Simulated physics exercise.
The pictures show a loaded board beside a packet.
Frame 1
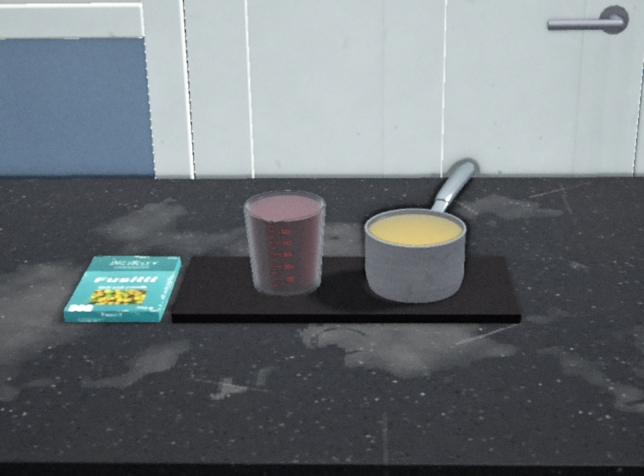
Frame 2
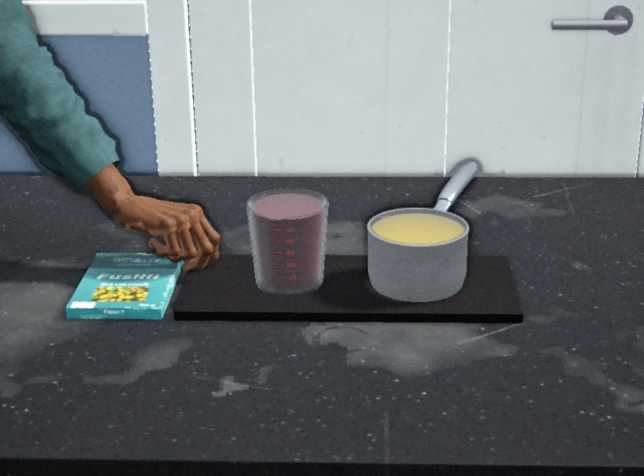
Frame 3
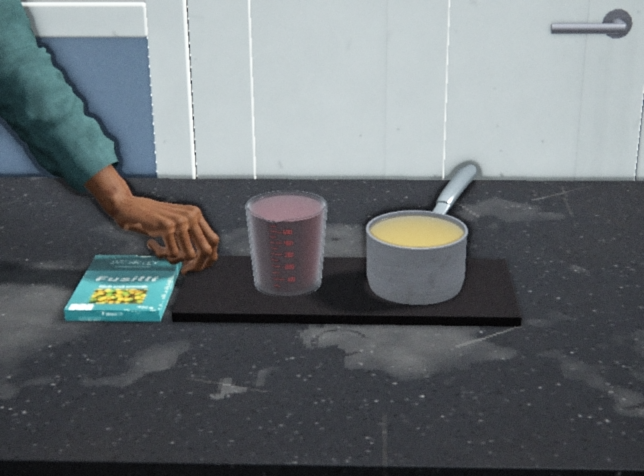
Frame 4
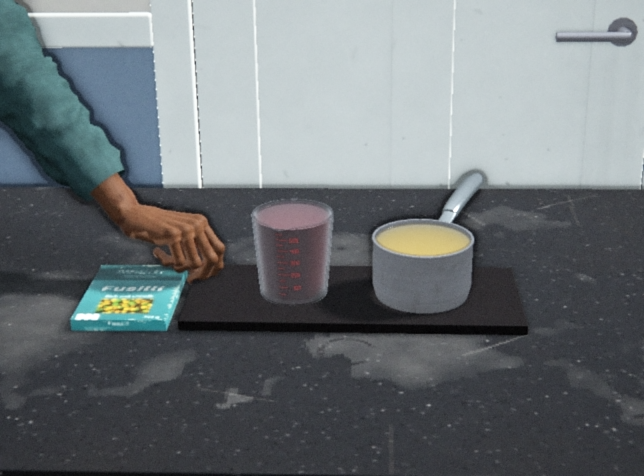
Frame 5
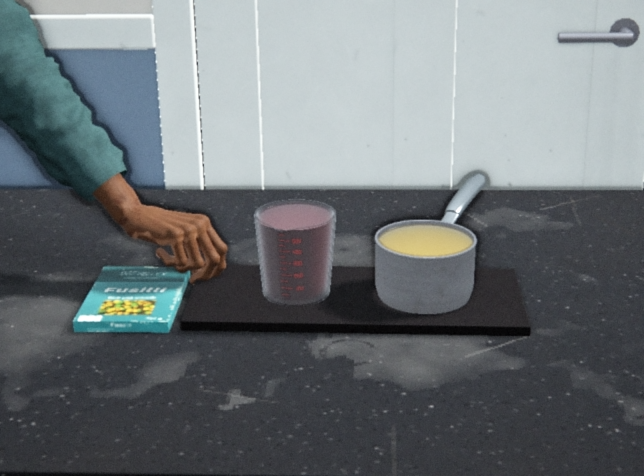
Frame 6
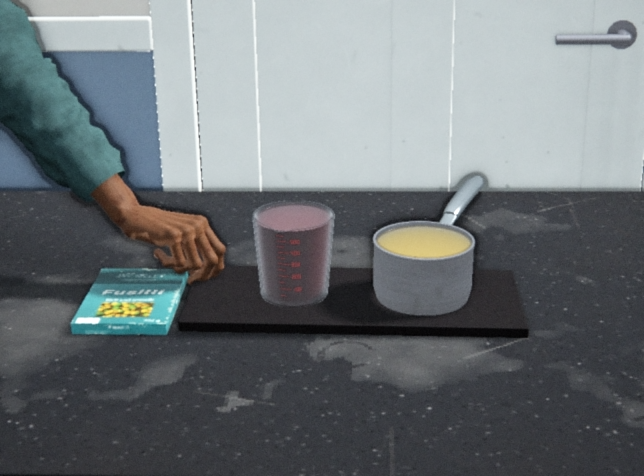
On a dark speckled countertop, a measuring jug of reddish liquid and a grey saucepan of yellow liquid stand on a black board beside a teal fusilli packet. A hand in a green sleeve appears from the left and takes the board's left end. The board barely moves while the hand stays there.
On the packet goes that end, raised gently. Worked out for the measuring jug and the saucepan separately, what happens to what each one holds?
My prediction: Measuring jug: It will retain its contents; saucepan: It will retain its contents.
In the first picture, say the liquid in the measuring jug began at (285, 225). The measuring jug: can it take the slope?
My call: Holds.
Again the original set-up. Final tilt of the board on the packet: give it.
It settles at an angle of roughly 2 degrees.
Next, the board slopes by about 2°; measuring jug, its rim is dry; saucepan, its rim is dry.
After that, the board slopes by about 3°; measuring jug, its rim is dry; saucepan, its rim is dry.
Finally, the board slopes by about 2°, resting on the packet; measuring jug, its rim is dry; saucepan, its rim is dry.
